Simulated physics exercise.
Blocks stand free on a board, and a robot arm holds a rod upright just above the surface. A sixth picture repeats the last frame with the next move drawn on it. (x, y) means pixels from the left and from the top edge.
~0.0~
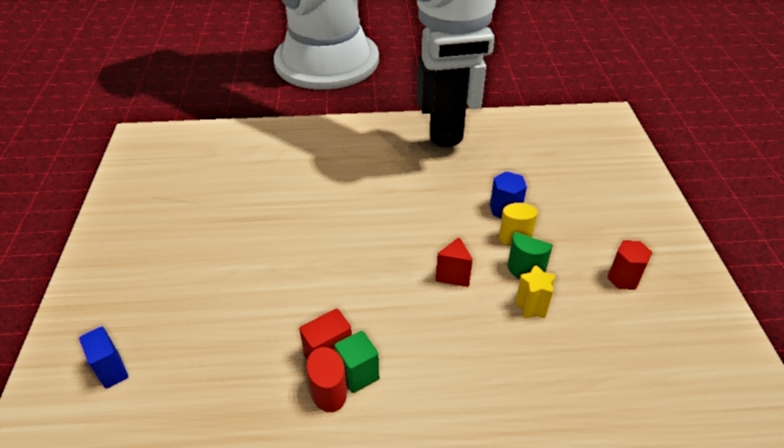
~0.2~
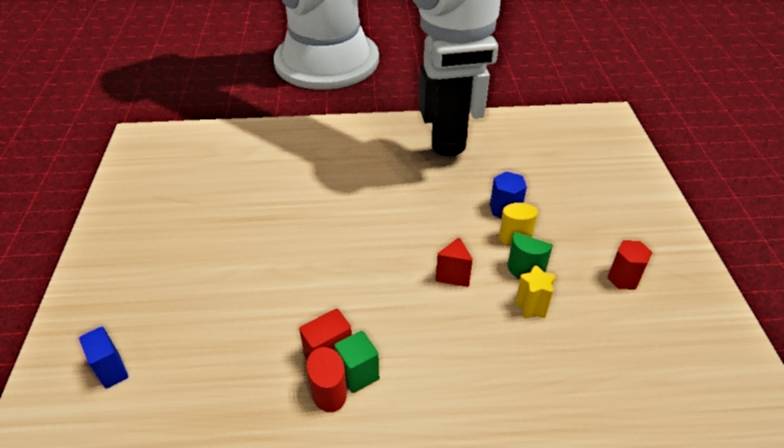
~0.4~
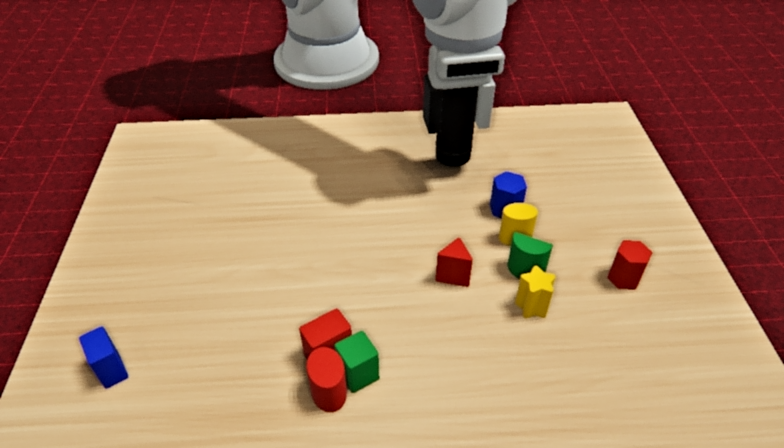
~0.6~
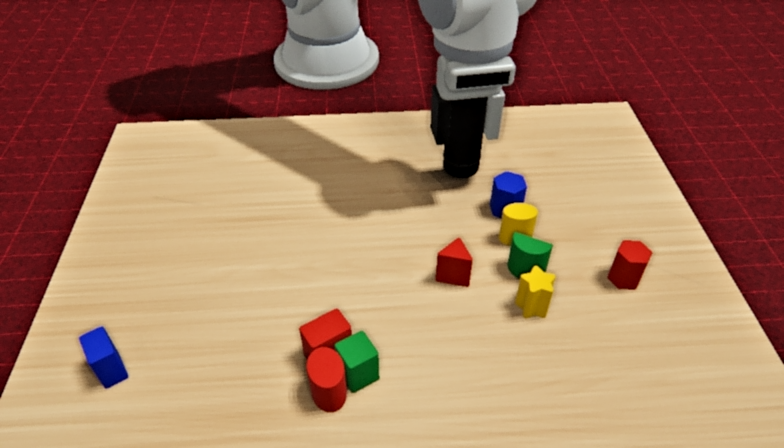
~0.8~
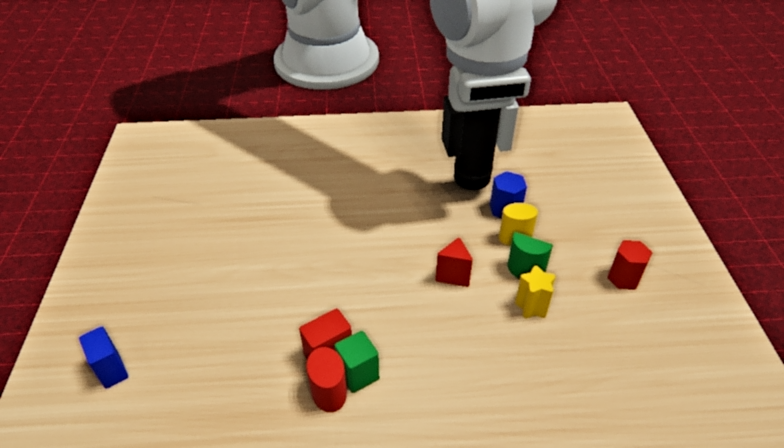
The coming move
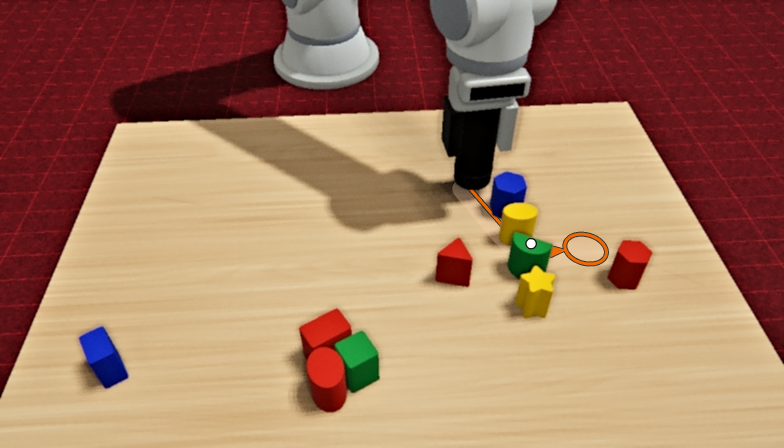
We see colored blocks scattered on a wooden board while a robot arm holds an upright black rod near the far edge. The arm moves the rod slightly forward and to the right, closer to the blue hexagonal block, as the blocks stay still.
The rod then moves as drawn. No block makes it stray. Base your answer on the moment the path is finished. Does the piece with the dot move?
Yes.
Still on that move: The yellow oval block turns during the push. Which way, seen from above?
Bird's-eye view: Clockwise.
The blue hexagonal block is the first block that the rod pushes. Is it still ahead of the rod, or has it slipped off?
I expect it to be beside or behind the rod.
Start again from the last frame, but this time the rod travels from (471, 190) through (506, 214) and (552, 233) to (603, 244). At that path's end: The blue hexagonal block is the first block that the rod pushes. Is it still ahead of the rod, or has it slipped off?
That block remains ahead.
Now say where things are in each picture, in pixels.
Rod's lower end at (446, 137); blue hexagonal block at (510, 182); yellow oval block at (521, 211); green D-shaped block at (531, 244); red hexagonal block at (635, 251), in the first picture.
Rod at (449, 146); blocks still, in the second picture.
Rod at (453, 157); blocks still, in the third picture.
Rod at (461, 168); blocks still, in the fourth picture.
Rod at (472, 179); blue hexagonal block at (510, 182); yellow oval block at (521, 211); green D-shaped block at (531, 244); red hexagonal block at (635, 251), in the fifth picture.
Drawn move, from (471, 190) through (497, 220) and (533, 249) to (586, 249); the dot is on the green D-shaped block.
The first path, step by step. One third of the way, rod at (499, 210); blue hexagonal block at (539, 195), turned 55° anticlockwise; yellow oval block at (523, 213).
Two thirds of the way, rod at (536, 238); blue hexagonal block at (555, 200), turned 105° anticlockwise; yellow oval block at (560, 245), turned 15° clockwise; green D-shaped block at (536, 253), turned 30° clockwise.
At the end, rod at (589, 238); blue hexagonal block at (565, 197), turned 150° anticlockwise; yellow oval block at (567, 249), turned 25° clockwise; green D-shaped block at (536, 253), turned 30° clockwise; red hexagonal block still.
